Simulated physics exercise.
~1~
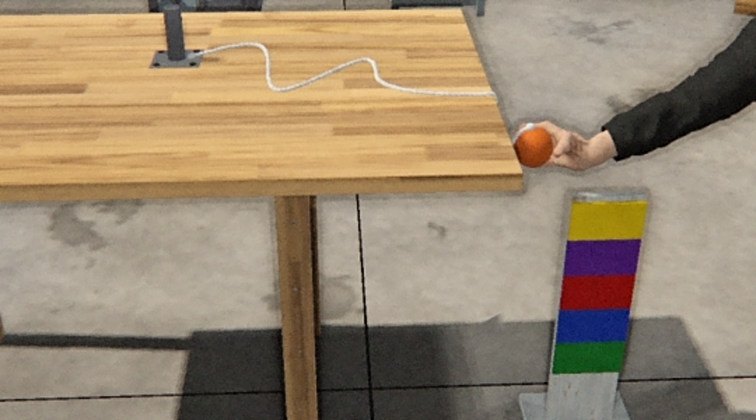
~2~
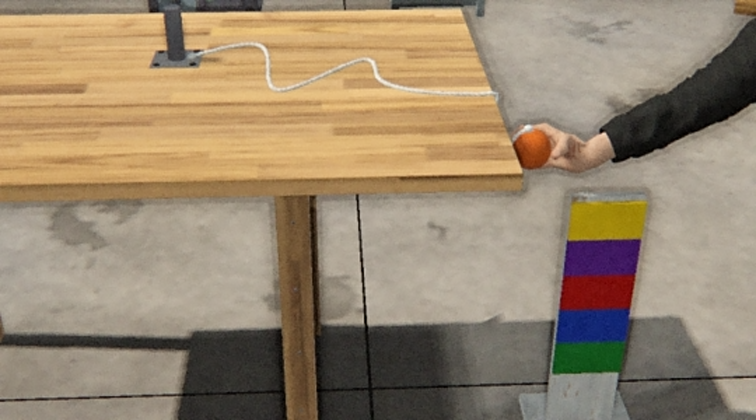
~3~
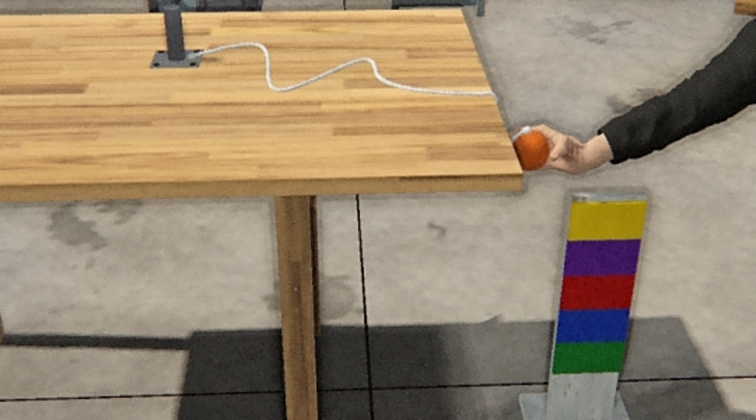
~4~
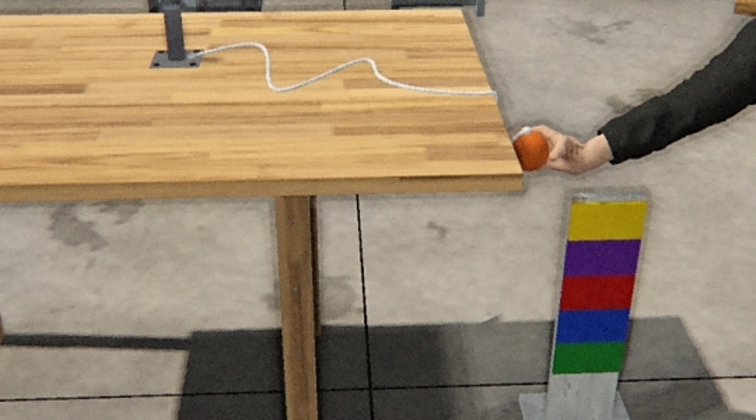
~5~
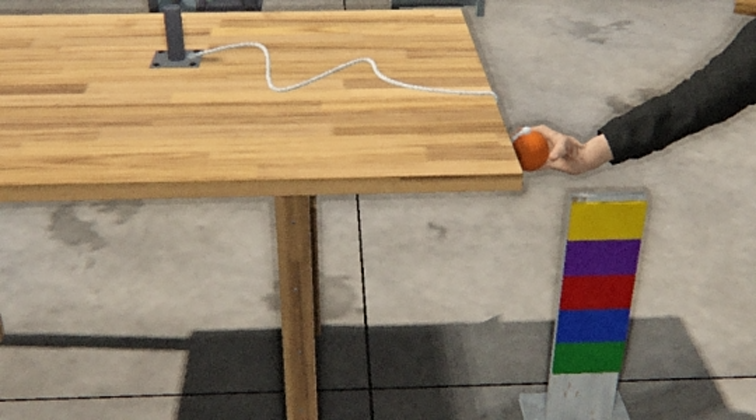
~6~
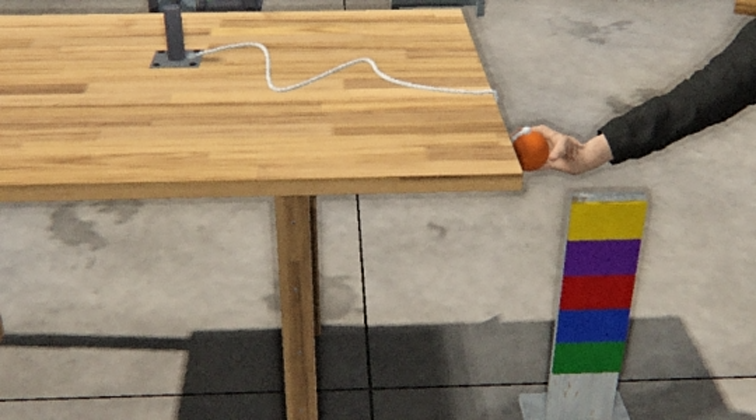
A hand holding an orange ball-like object stays almost perfectly still at the right edge of a wooden table, while a white cord lies slack and wavy from a dark post, beside a striped colour scale standing below.
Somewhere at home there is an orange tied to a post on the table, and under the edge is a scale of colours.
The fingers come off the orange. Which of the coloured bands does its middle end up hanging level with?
It ends up level with the green band.
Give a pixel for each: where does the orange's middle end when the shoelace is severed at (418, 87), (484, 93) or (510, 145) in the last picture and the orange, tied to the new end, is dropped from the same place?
In that order: (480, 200), (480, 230) and (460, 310).
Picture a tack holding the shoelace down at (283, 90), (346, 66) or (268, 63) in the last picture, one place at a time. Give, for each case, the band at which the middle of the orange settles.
Results, in sequence: Red / purple / blue.
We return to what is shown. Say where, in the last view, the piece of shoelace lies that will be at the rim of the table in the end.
Location: About (351, 64).
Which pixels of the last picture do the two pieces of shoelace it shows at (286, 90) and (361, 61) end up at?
In that view they reach (398, 64) and (483, 87).
Soon after, orange near (446, 325); level with green.
Then, orange near (479, 327); level with green.
At rest, orange near (459, 334); level with green. Its middle rests at the green band.
